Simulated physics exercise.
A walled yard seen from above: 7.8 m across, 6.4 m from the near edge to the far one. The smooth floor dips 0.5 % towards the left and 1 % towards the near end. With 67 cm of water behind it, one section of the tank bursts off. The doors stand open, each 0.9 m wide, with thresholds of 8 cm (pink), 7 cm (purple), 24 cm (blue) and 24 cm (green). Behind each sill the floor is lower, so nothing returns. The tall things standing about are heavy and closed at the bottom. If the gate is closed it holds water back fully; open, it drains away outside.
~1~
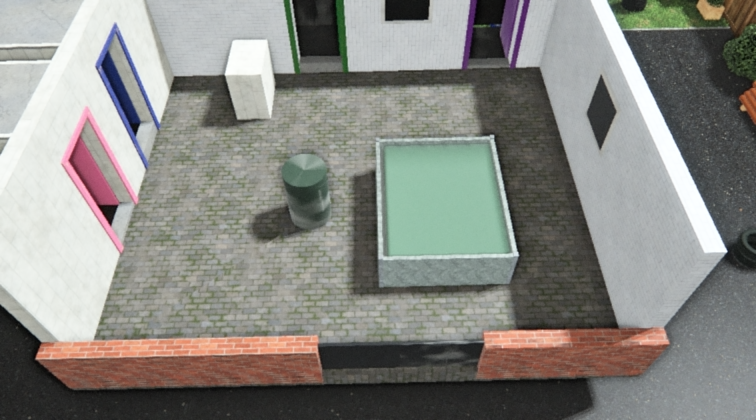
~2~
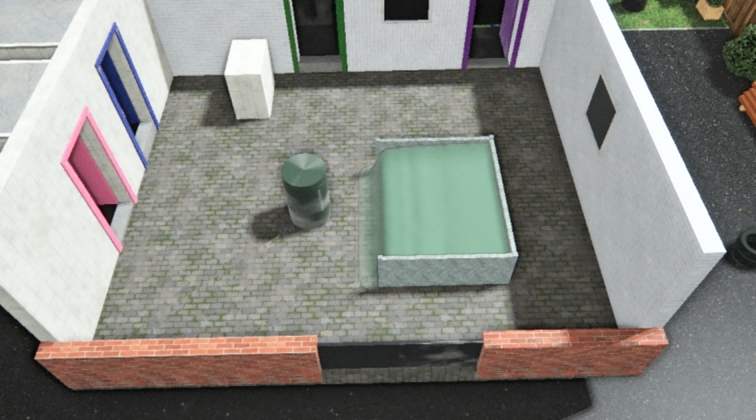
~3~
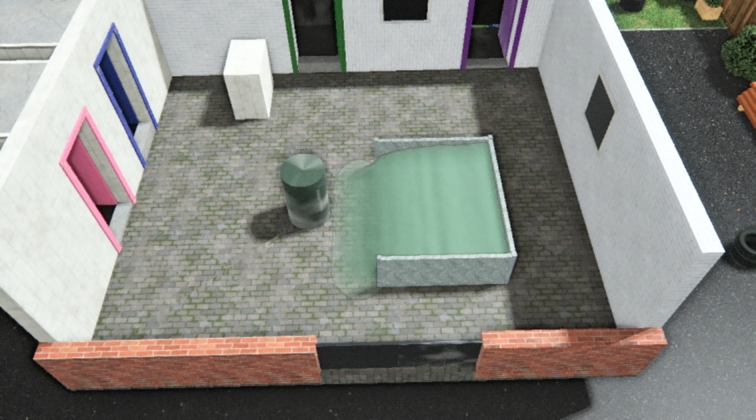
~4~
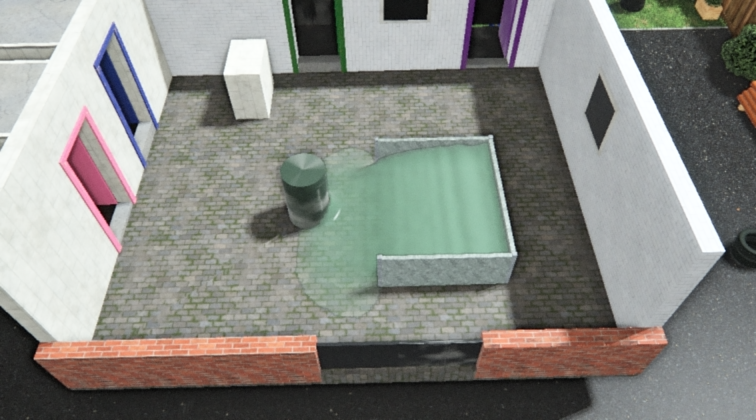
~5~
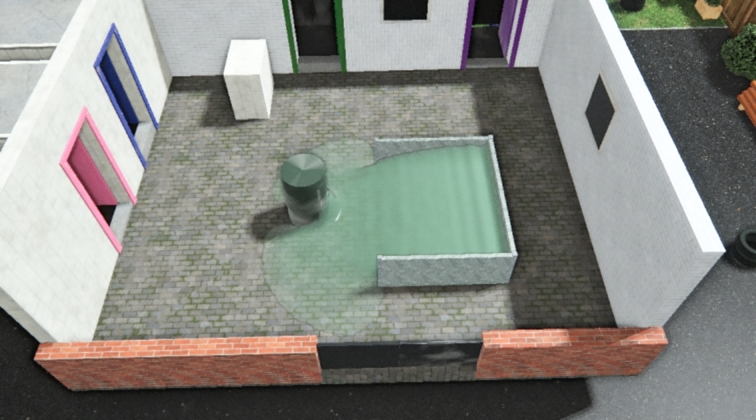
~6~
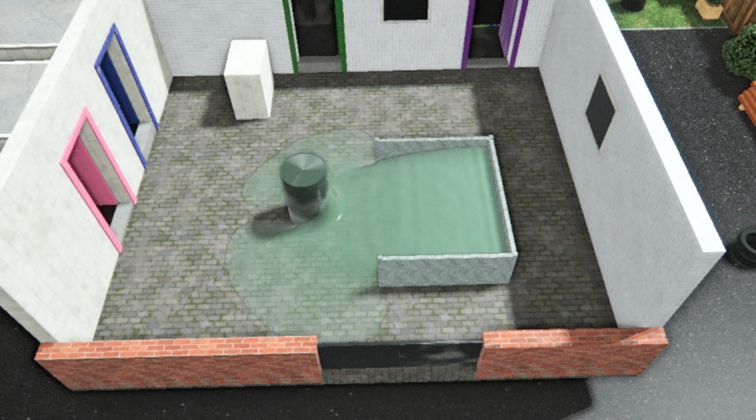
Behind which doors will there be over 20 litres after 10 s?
Within that time: At the pink door it passes the limit; at the purple door it stays under the limit; at the blue door it stays under the limit; at the green door it keeps below the limit.
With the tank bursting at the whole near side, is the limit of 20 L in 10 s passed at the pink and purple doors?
Then: Pink past it, purple above.
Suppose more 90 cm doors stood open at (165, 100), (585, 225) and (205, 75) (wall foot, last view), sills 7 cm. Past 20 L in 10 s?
In turn: Past it, not over, past it.
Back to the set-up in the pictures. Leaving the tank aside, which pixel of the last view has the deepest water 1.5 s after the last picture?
At about (102, 353).
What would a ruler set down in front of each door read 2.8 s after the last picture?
In cm: Pink 20, purple 0, blue 15, green 12.
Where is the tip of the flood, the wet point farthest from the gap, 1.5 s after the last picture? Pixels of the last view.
Around (169, 90).
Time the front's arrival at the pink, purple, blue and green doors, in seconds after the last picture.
Pink 0.6 s, purple 4.0 s, blue 0.9 s, green 1.8 s.
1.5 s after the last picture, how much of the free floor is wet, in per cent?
Some 50 per cent of it.
Then, 0.7 s after the last picture water covers 40 % of the floor and is deepest (44 cm) near (340, 209); pink door 7 cm at the sill, 0 L in, purple door not reached, blue door not reached, green door not reached.
Then, 1.5 s after the last picture water covers 50 % of the floor and is deepest (48 cm) near (102, 353); pink door 20 cm at the sill, 21 L in, purple door not reached, blue door 18 cm at the sill, 0 L in, green door not reached.
Then, 2.8 s after the last picture water covers 60 % of the floor and is deepest (30 cm) near (176, 351); pink door 20 cm at the sill, 84 L in, purple door not reached, blue door 15 cm at the sill, 0 L in, green door 12 cm at the sill, 0 L in.
Then, 5.3 s after the last picture water covers 70 % of the floor and is deepest (20 cm) near (173, 79); pink door 10 cm at the sill, 140 L in, purple door 1 cm at the sill, 0 L in, blue door 13 cm at the sill, 0 L in, green door 6 cm at the sill, 0 L in.
Then, 9.3 s after the last picture water covers 95 % of the floor and is deepest (14 cm) near (86, 365); pink door 8 cm at the sill, 151 L in, purple door 4 cm at the sill, 0 L in, blue door 8 cm at the sill, 0 L in, green door 4 cm at the sill, 0 L in.
